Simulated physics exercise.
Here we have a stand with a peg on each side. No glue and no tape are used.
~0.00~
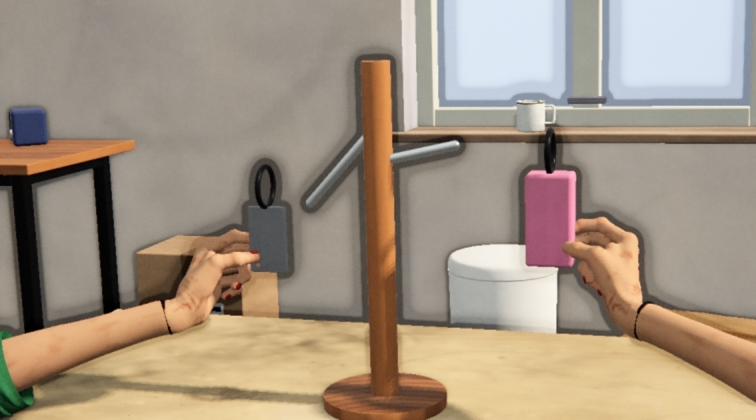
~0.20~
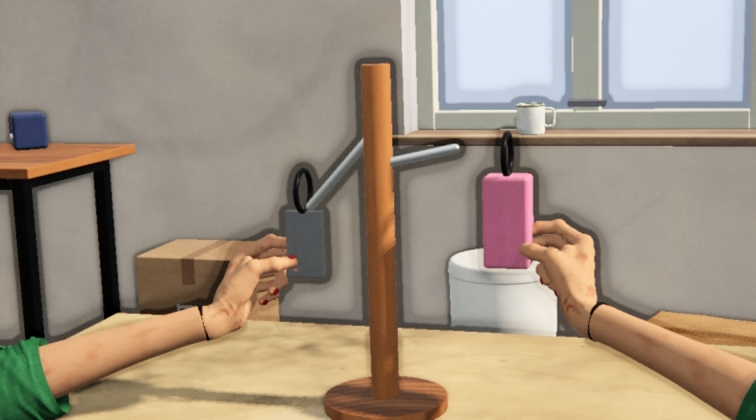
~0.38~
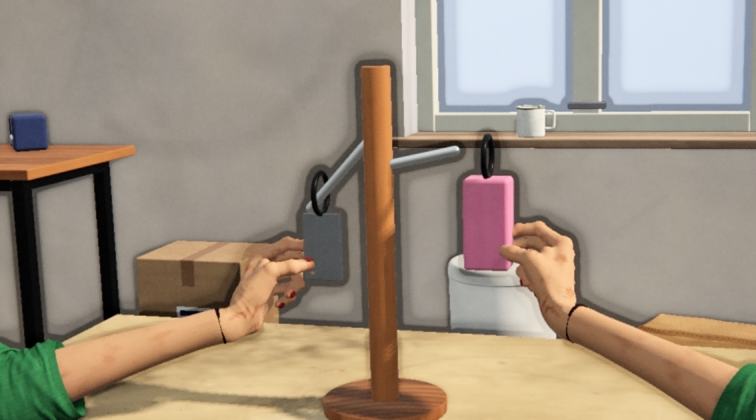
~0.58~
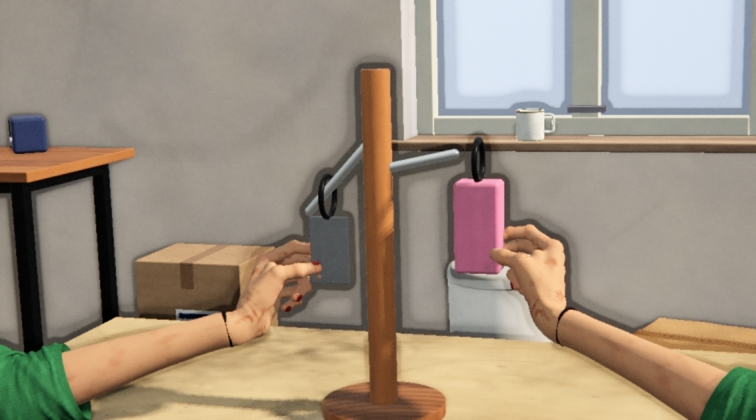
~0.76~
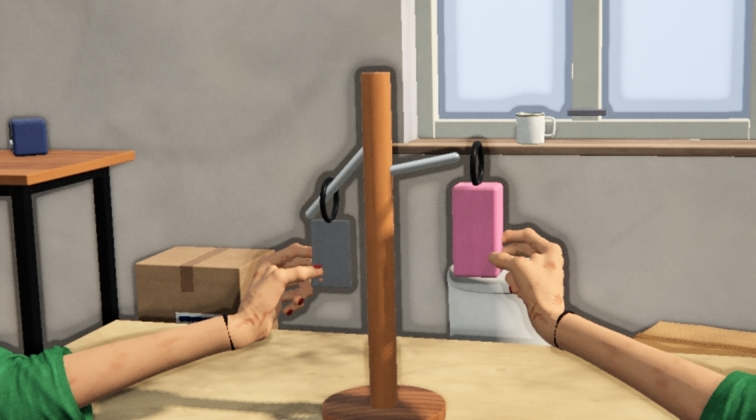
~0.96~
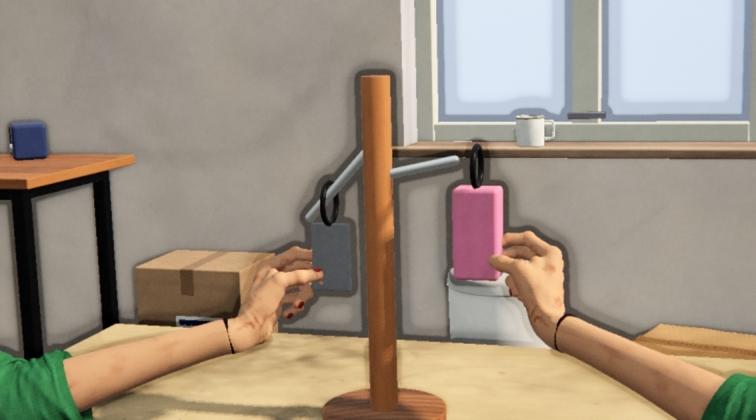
Grey tag and pink pouch moving inward in two hands, their black loops brought to the pegs of a wooden stand.
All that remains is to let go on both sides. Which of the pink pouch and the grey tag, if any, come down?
The pink pouch comes down. The grey tag comes down.
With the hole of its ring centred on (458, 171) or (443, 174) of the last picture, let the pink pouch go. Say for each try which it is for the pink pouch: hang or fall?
Well, first it tumbles away, and next it keeps its place.
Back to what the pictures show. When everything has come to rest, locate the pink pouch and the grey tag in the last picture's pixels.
About (480, 363) and (274, 390).
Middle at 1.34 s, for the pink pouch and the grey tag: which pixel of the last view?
They should be near (479, 353) and (274, 387).
After 1.12 s, pink pouch falling near (479, 268); grey tag tipped 28° from how it was near (317, 269).
After 1.22 s, pink pouch down below near (480, 356); grey tag falling near (298, 357).
After 1.34 s, pink pouch falling near (480, 353); grey tag falling near (274, 387).
At rest (2.0 s), the pink pouch falls off, near (480, 363); the grey tag falls off, near (274, 390).
